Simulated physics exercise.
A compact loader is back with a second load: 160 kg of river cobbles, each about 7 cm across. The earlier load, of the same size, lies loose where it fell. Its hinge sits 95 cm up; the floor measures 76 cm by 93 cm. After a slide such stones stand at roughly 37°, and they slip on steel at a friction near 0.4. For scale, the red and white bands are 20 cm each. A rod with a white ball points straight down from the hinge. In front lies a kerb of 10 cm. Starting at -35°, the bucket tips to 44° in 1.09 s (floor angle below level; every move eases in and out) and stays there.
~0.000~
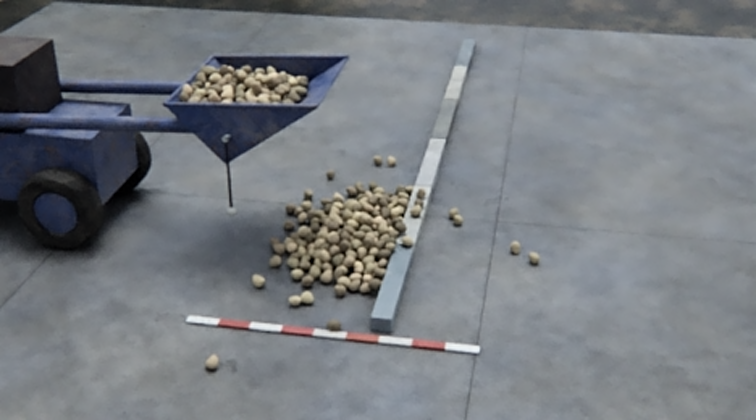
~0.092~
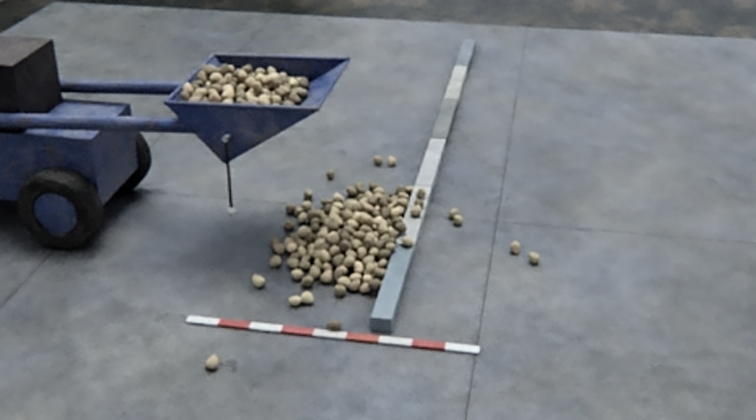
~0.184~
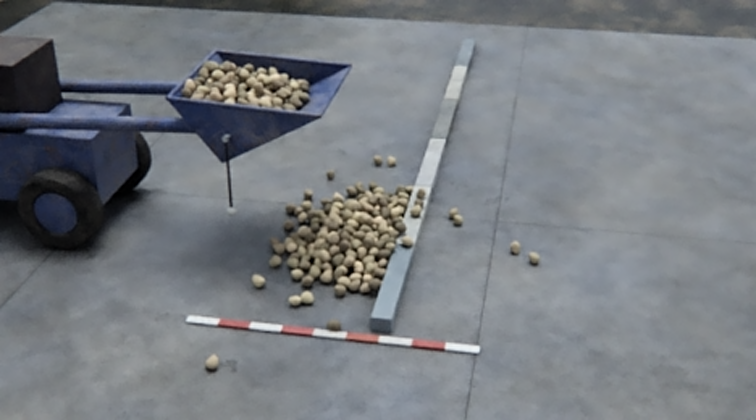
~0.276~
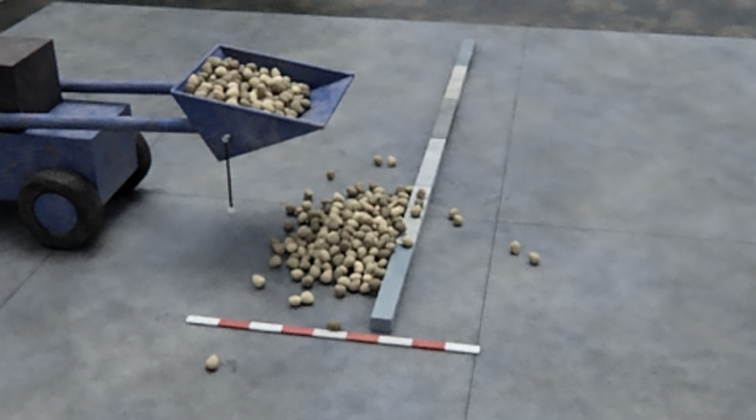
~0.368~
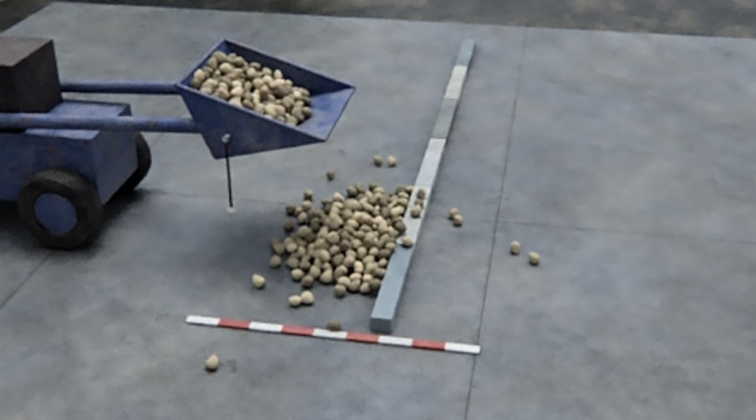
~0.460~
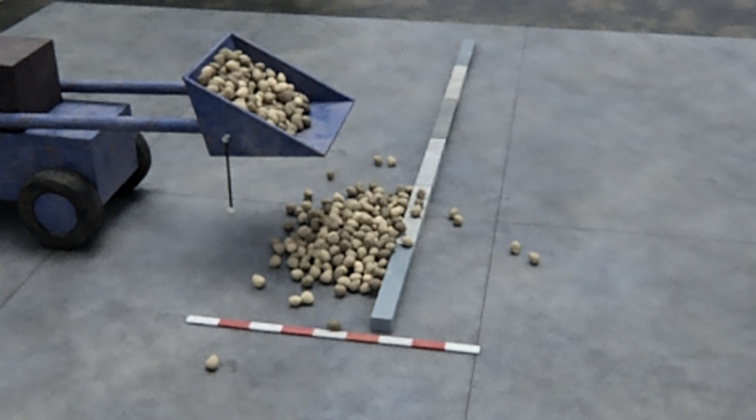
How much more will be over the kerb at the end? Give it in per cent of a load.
Roughly 3 per cent of a load more.
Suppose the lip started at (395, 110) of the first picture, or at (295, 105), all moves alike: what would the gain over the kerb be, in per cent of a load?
About 60 and 0 per cent.
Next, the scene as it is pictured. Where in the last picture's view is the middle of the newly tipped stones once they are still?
Near (344, 222).
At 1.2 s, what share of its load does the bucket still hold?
Roughly 45 per cent is still inside.
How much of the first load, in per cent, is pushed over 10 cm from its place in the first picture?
About 5 per cent.
After 0.8 s the floor is at 32°; in per cent of one load, 100 in the bucket, 99 on this side of the kerb, 1 over the kerb; the foremost stones are at (452, 223).
After 1.2 s the floor is at 44°; in per cent of one load, 47 in the bucket, 151 on this side of the kerb, 1 over the kerb; the foremost stones are at (452, 223).
After 1.5 s the floor is at 44°; in per cent of one load, 0 in the bucket, 197 on this side of the kerb, 3 over the kerb; the foremost stones are at (461, 230).
After 4.0 s the floor is at 44°; in per cent of one load, 0 in the bucket, 195 on this side of the kerb, 5 over the kerb; the foremost stones are at (492, 240). Net gain over the kerb, 3.
